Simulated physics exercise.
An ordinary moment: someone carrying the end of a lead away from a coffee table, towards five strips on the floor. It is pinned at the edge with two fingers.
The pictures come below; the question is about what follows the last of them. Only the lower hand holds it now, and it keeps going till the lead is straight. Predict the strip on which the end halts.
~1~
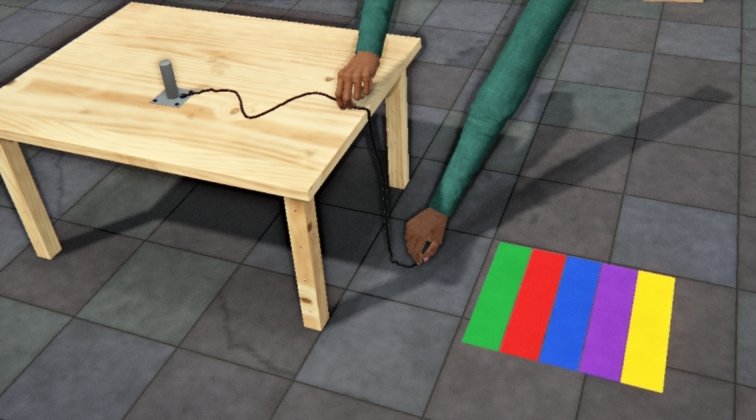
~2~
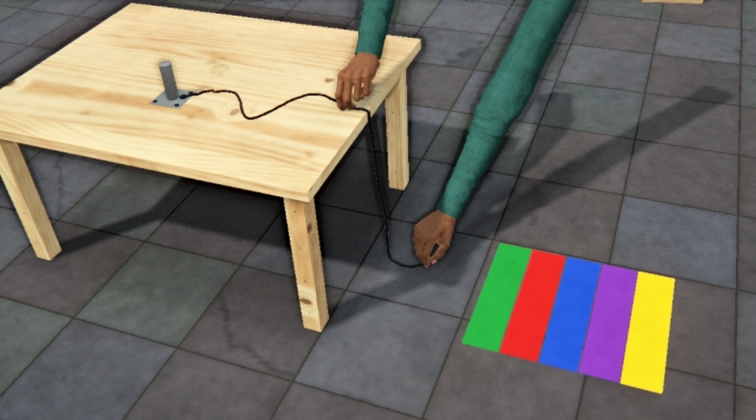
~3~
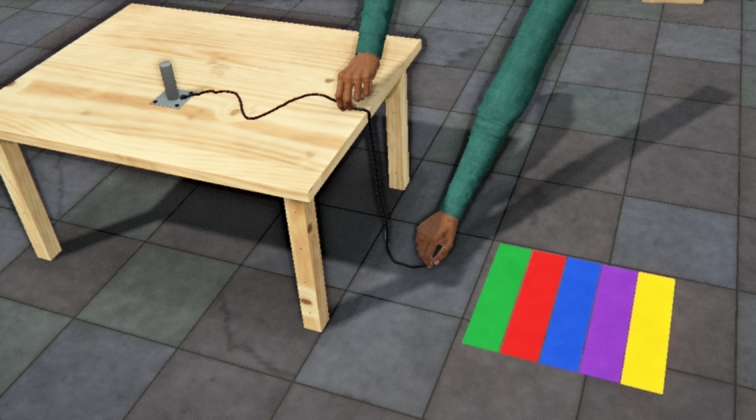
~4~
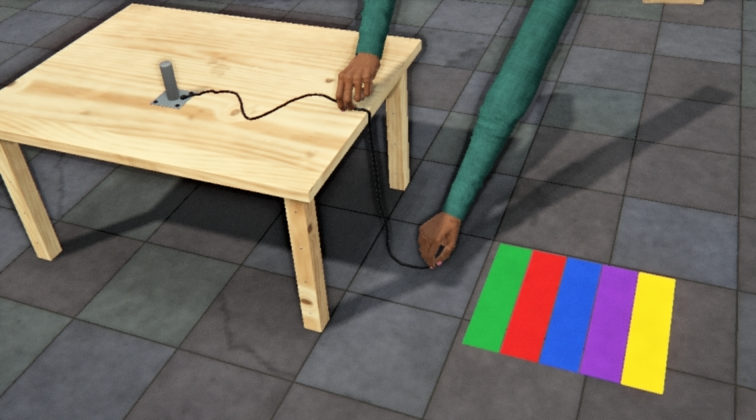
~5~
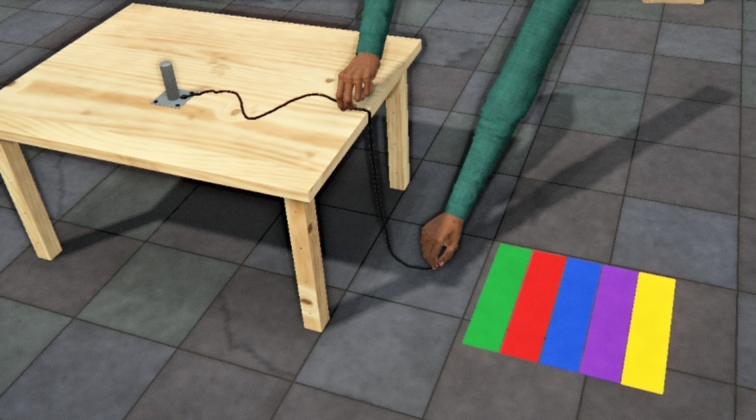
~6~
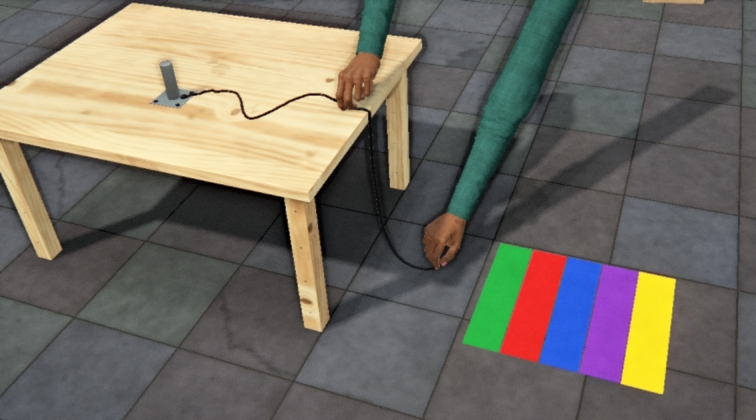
The purple strip.
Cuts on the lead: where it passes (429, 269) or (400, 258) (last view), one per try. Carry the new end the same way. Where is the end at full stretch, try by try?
First (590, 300), then (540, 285).
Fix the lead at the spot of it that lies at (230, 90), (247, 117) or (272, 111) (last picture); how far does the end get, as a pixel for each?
Roughly (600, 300), (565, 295) and (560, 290), in that order.
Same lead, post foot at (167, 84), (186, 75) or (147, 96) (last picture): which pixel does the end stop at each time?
Going through them in sequence: (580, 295), (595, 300) and finally (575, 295).
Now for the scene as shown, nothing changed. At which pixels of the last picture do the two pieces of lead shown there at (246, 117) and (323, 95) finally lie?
First: (286, 108). Second: (371, 125).
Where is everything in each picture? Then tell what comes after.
End (422, 259); green (487, 326); red (525, 335); blue (563, 345); purple (603, 354); yellow (644, 364), in the first frame.
End (430, 262); lead through (215, 92) (249, 119) (313, 94) (370, 122) (380, 187) (388, 245), in the second frame.
End (433, 263), in the third frame.
End (435, 264); lead through (215, 93) (250, 119) (313, 95) (370, 123) (378, 188) (387, 245), in the fourth frame.
End (438, 264), in the fifth frame.
End (440, 264); lead through (216, 92) (250, 118) (314, 94) (370, 122) (376, 187) (391, 245), in the sixth frame.
A little later, end near (536, 286); over red.
Next, end near (583, 296); over blue.
When it is tight, end near (612, 303); over purple. Over purple.
